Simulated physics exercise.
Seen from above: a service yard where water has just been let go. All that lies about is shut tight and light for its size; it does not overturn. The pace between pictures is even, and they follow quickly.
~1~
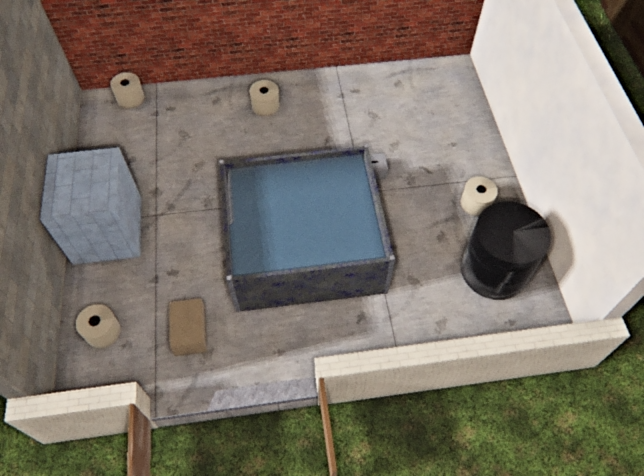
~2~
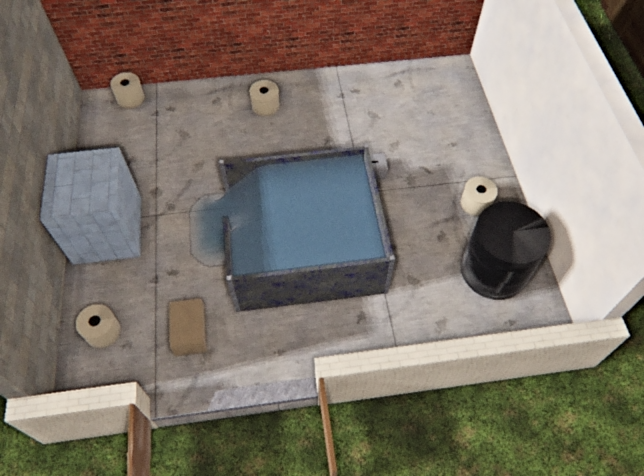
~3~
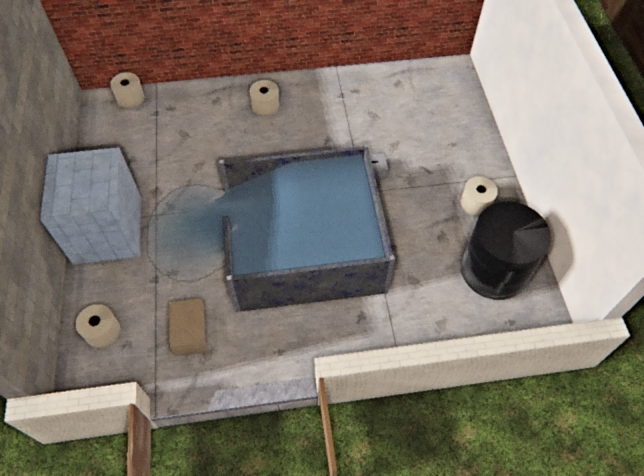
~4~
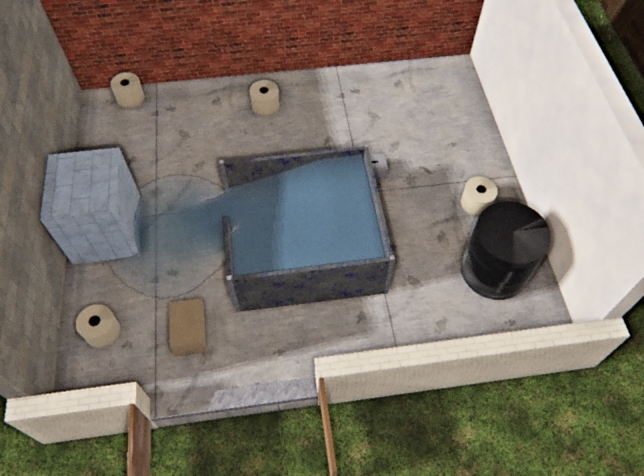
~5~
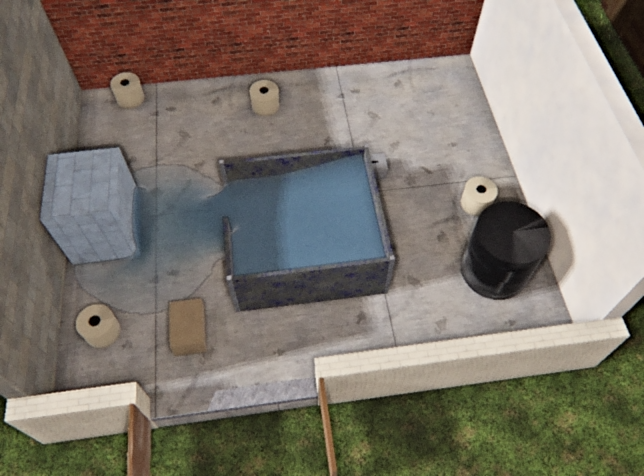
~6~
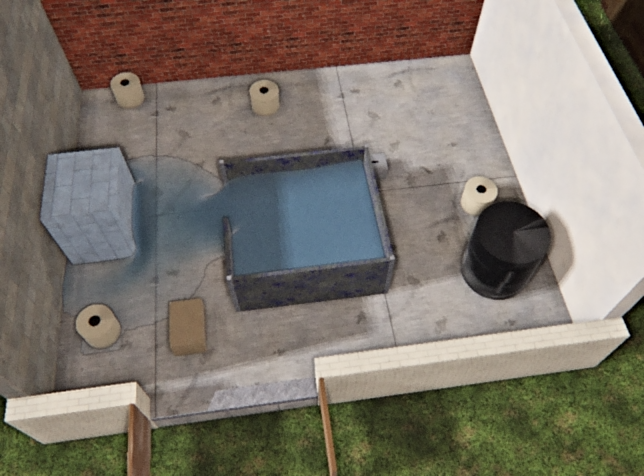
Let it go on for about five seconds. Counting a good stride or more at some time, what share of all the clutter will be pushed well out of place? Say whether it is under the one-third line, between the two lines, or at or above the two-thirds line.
It is between the two lines.
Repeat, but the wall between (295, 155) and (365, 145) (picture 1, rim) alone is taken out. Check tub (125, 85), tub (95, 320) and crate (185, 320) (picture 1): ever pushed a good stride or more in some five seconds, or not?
First covers that distance, second stays short of it, third stays short of it.
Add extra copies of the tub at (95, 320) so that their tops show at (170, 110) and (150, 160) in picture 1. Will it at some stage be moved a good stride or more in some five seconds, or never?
Well, one then the other: Carried that far, carried that far.
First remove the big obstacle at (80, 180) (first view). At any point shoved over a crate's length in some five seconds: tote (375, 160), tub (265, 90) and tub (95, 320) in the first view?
Result, listed order: Hardly budged / knocked clear / knocked clear.
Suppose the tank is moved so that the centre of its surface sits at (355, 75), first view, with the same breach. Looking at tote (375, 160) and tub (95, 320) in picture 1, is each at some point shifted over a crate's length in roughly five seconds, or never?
Findings in sequence - reached that distance; stopped sooner.
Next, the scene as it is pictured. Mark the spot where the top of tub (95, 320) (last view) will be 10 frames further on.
That would put it around (83, 366).
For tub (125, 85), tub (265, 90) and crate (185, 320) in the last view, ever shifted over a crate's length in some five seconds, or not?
Listed order gives below that mark, then past that mark, and lastly past that mark.
A moment on, 0 of 7 are well off their spots; 0 afloat.
Next, 1 of 7 are well off their spots; 2 afloat.
Later, 2 of 7 are well off their spots; 2 afloat.
In the end, 3 of 7 are well off their spots, and 3 have been at some point; 2 afloat.
